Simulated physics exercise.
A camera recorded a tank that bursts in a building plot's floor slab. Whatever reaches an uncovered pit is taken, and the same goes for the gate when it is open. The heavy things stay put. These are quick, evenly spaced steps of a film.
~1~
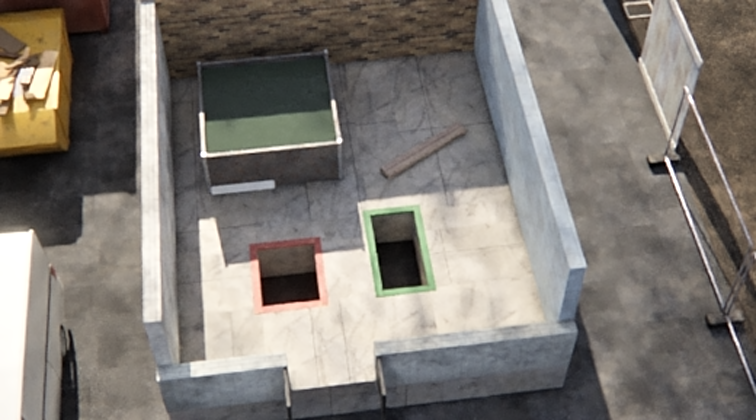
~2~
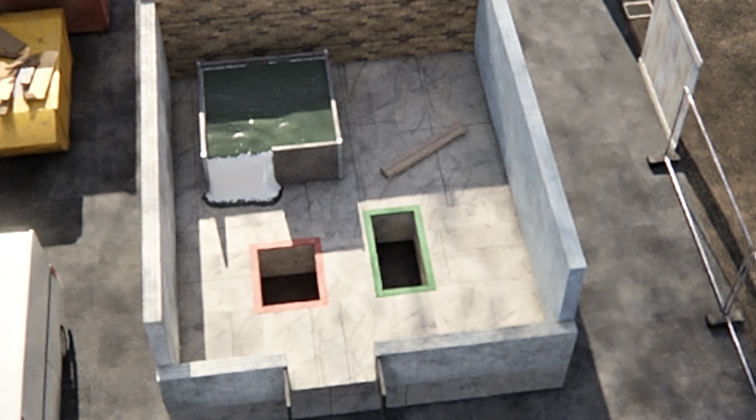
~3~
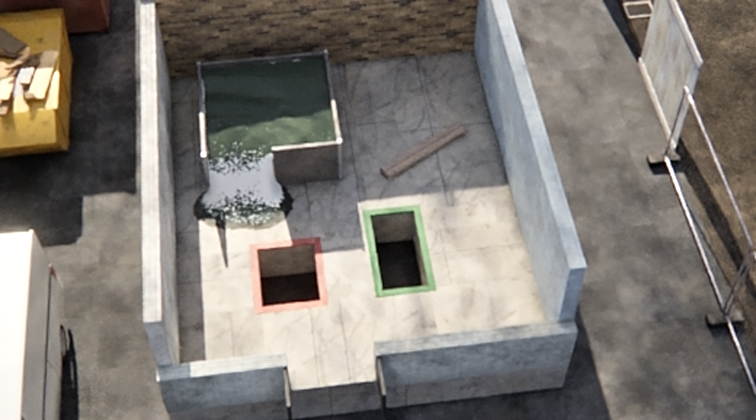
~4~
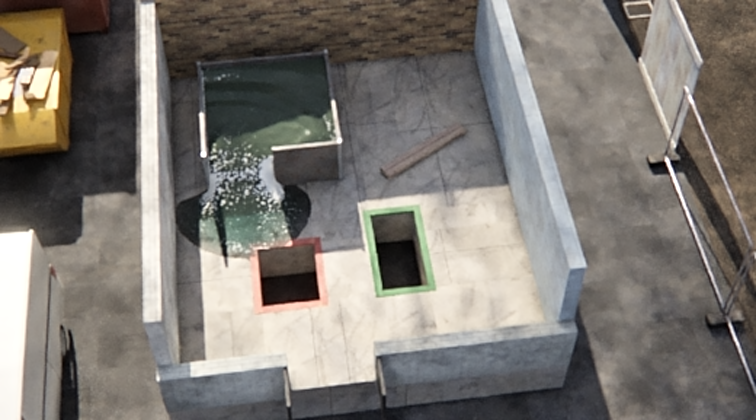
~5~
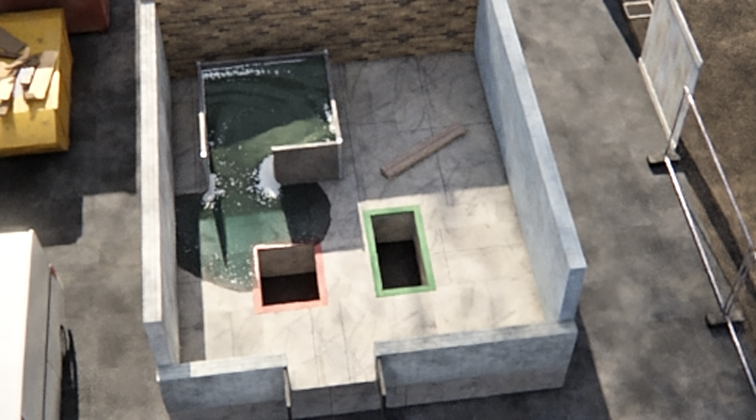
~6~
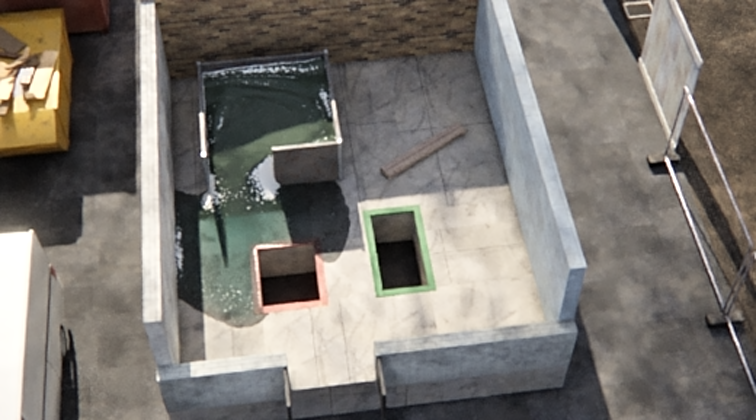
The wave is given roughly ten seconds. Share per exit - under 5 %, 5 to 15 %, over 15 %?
Gate: 5 to 15 %. Green pit: 5 to 15 %. Red pit: Over 15 %.
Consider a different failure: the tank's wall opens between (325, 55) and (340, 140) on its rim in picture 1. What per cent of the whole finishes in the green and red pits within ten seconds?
Green 25 %, red 14 %.
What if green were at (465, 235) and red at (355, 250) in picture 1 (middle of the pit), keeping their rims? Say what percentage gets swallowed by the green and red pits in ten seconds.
Parts in a hundred: Green 20, red 10.
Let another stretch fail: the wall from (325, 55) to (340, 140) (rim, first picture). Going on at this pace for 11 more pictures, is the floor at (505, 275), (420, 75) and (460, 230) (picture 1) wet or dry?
Spot by spot: Soaked through, then soaked through, then soaked through.
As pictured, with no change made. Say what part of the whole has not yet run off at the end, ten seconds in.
Some 46 per cent has not gone.
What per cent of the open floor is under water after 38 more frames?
I'd say close to 65 per cent.
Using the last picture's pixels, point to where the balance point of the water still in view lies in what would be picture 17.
The water's middle lies around (254, 199).
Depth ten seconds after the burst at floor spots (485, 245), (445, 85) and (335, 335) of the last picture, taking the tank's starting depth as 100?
Readings in sequence: 6, 2, 4 percent.
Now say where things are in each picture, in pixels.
In the first picture, still water in the water tank at (267, 105).
In the second picture, the front is at (207, 195), out from the gap at (242, 173).
In the third picture, the front is at (273, 222), out from the gap at (242, 176).
In the fourth picture, water pours out at (243, 177) and has run to (239, 254).
In the fifth picture, water pours out at (243, 177) and has run to (238, 287).
In the sixth picture, water pours out at (243, 176) and has run to (237, 322).
A moment on, water covers 25 % of the floor; the gate 0 %, the green pit 0 %, the red pit 6 %.
Next, water covers 30 % of the floor; the gate 0 %, the green pit 1 %, the red pit 12 %.
Then, water covers 50 % of the floor; the gate 2 %, the green pit 2 %, the red pit 18 %.
Later, water covers 65 % of the floor; the gate 6 %, the green pit 6 %, the red pit 26 %.
In the end, water covers 85 % of the floor; the gate 10 %, the green pit 10 %, the red pit 34 %.
